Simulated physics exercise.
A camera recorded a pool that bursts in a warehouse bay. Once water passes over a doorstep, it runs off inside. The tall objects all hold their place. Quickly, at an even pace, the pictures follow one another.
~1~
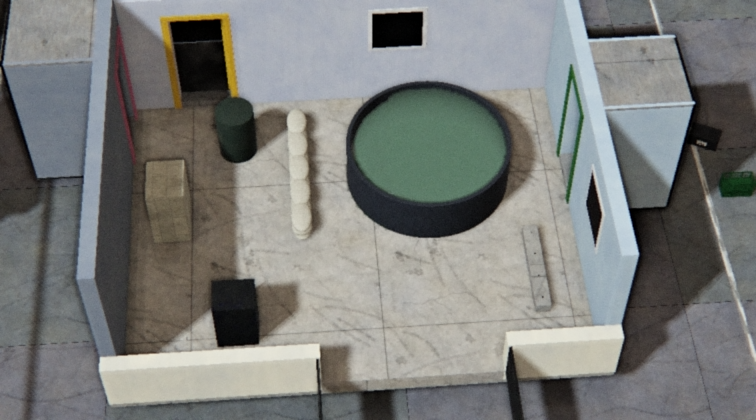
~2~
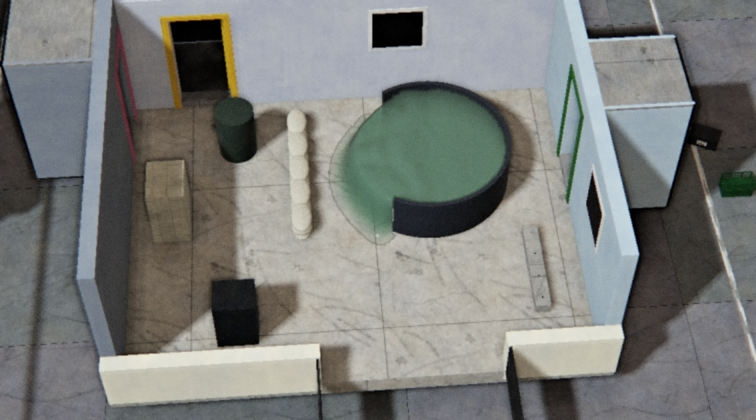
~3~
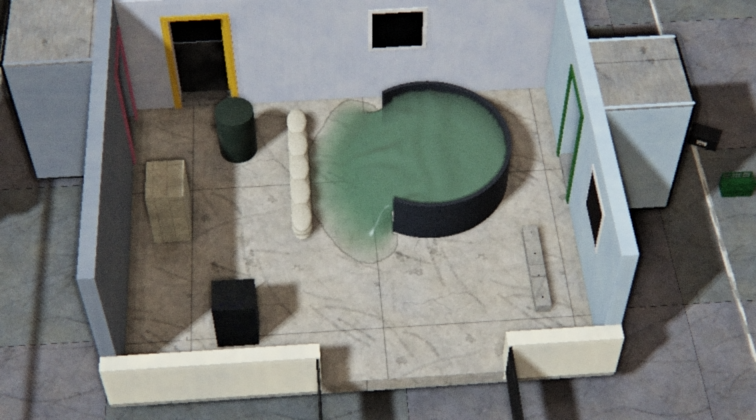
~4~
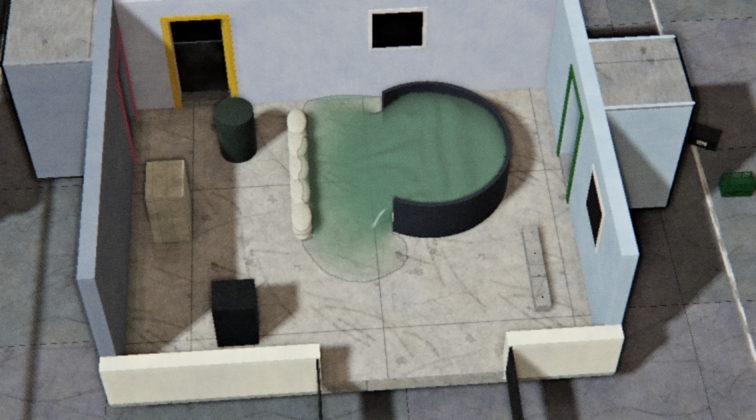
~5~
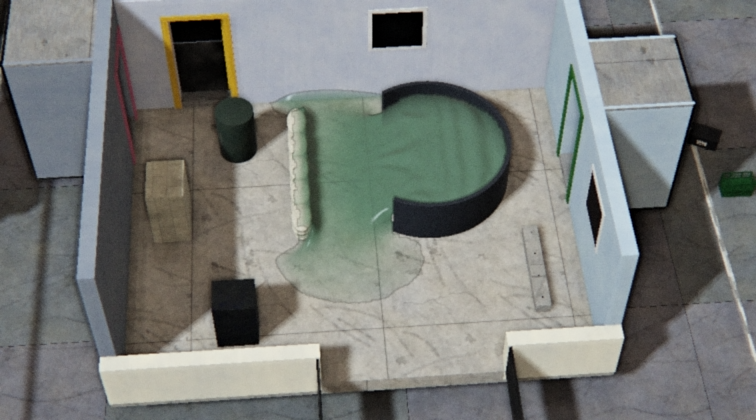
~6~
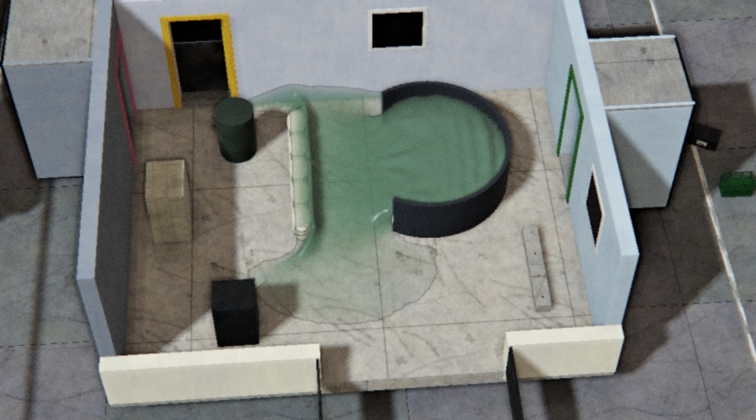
Green water burst through the left side of a round dark pool and spread across the floor to a pale row of posts, then flowed around both ends toward the dark barrel and black box.
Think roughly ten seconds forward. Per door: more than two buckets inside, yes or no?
Per door - pink door: Yes, yellow door: No, green door: No.
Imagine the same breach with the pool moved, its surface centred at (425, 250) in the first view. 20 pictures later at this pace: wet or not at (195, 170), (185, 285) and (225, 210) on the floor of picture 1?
Soaked, soaked, soaked.
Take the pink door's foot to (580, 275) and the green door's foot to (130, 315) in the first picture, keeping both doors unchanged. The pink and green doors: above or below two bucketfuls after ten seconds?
Pink door stays within it; green door exceeds the limit.
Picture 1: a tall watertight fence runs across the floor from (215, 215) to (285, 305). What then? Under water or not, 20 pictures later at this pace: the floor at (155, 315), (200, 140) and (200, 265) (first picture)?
Submerged; submerged; untouched.
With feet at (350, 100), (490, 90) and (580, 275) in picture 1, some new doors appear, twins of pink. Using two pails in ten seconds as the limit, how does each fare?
The first clears the line, the next misses the line, the last misses the line.
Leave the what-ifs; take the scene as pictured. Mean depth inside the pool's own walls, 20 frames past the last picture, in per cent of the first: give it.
That comes to some 24 per cent.
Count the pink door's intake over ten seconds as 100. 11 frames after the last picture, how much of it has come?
About 15 per cent.
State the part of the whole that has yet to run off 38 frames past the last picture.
Some 78 per cent.
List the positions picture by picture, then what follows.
Still water in the round pool at (429, 144), in the first frame.
The front is at (388, 239), out from the gap at (351, 169), in the second frame.
The front is at (375, 258), out from the gap at (351, 170), in the third frame.
Water pours out at (351, 172) and has run to (369, 276), in the fourth frame.
The front is at (333, 297), out from the gap at (351, 173), in the fifth frame.
The front is at (334, 319), out from the gap at (351, 173), in the sixth frame.
A moment on, water covers 45 % of the floor; the pink door wet at the sill, nothing in, the yellow door wet at the sill, nothing in, the green door not reached.
Next, water covers 65 % of the floor; the pink door over two buckets in, the yellow door wet at the sill, nothing in, the green door not reached.
Then, water covers 75 % of the floor; the pink door far over two buckets in, the yellow door wet at the sill, nothing in, the green door wet at the sill, nothing in.
Later, water covers 95 % of the floor; the pink door far over two buckets in, the yellow door wet at the sill, nothing in, the green door wet at the sill, nothing in.
In the end, water covers 95 % of the floor; the pink door far over two buckets in, the yellow door wet at the sill, nothing in, the green door wet at the sill, nothing in.
